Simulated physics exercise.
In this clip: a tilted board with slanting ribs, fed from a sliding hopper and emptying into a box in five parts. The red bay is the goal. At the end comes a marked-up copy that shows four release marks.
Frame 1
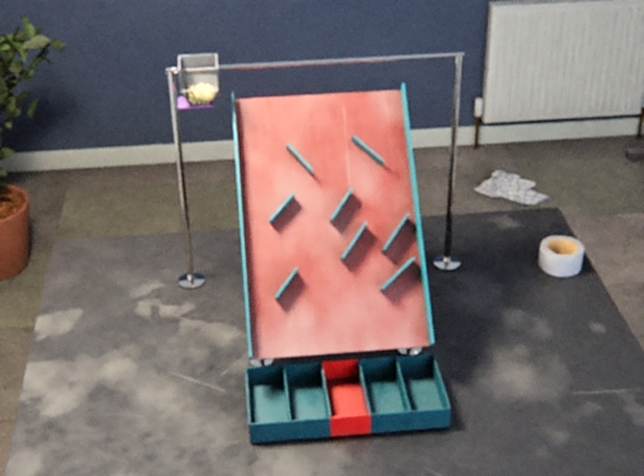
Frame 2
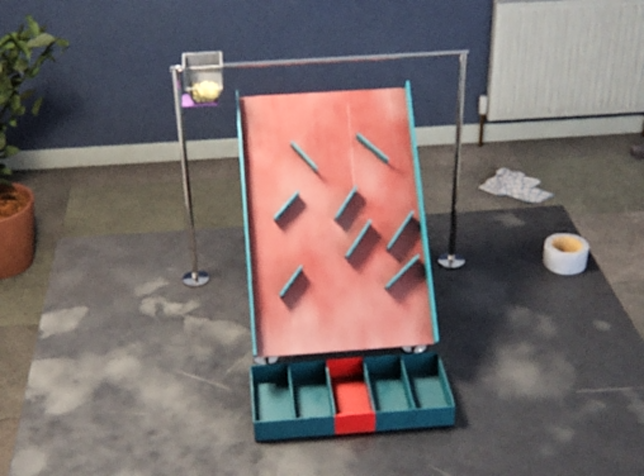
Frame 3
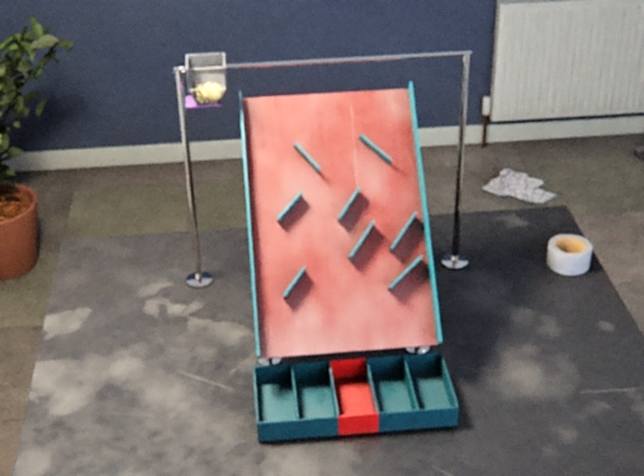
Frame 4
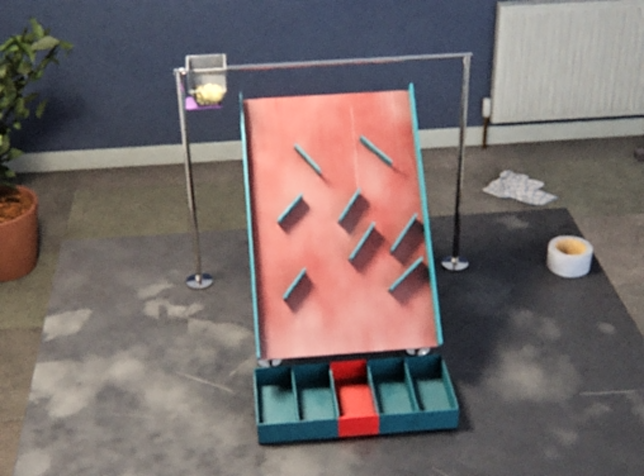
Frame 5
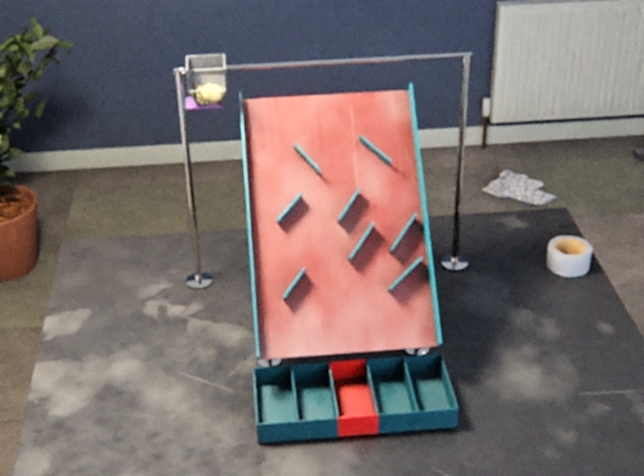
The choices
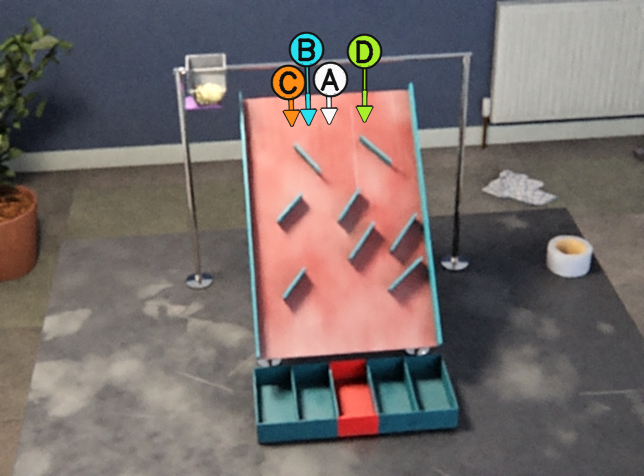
The camera shifts very slightly at first, nudging the whole view a little to the right, then settles, while nothing in the scene itself moves. Seen from the front and slightly above, a tilted pinkish-red board with teal edges and slanting ribs stands on a dark mat before a blue wall. A small clear hopper of pale yellow contents hangs at the upper left of a metal rail, and below the board lies a five-part teal box with a red middle bay.
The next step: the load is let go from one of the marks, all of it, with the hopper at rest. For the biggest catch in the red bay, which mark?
Choose D.
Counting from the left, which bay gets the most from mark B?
The second from the left.
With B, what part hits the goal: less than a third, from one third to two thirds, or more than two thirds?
Mark B gives less than a third.
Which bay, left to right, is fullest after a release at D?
The third.
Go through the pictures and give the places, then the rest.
In the first picture, hopper at (200, 93), soya beans, door shut.
In the second picture, ribs (292, 141) to (317, 168), (357, 133) to (388, 159), (274, 218) to (299, 190).
In the third picture, ribs (339, 218) to (360, 186), (350, 257) to (374, 220), (391, 248) to (417, 212).
In the fourth picture, ribs (284, 297) to (305, 268), (390, 289) to (423, 257).
In the fifth picture, red bay at (358, 424), number 3 of 5 from the left.
On the marked copy, mark A meets the board at (329, 118); mark B meets the board at (308, 119); mark C meets the board at (291, 120); mark D meets the board at (364, 116).
If A is chosen, a small part in the red bay, nearly all in other bays, a stray few outside the box.
If B is chosen, a small part in the red bay, most in other bays, a stray few outside the box.
If C is chosen, a stray few in the red bay, nearly all in other bays, a stray few outside the box.
If D is chosen, about half in the red bay, about a third in other bays, a small part held on the board.
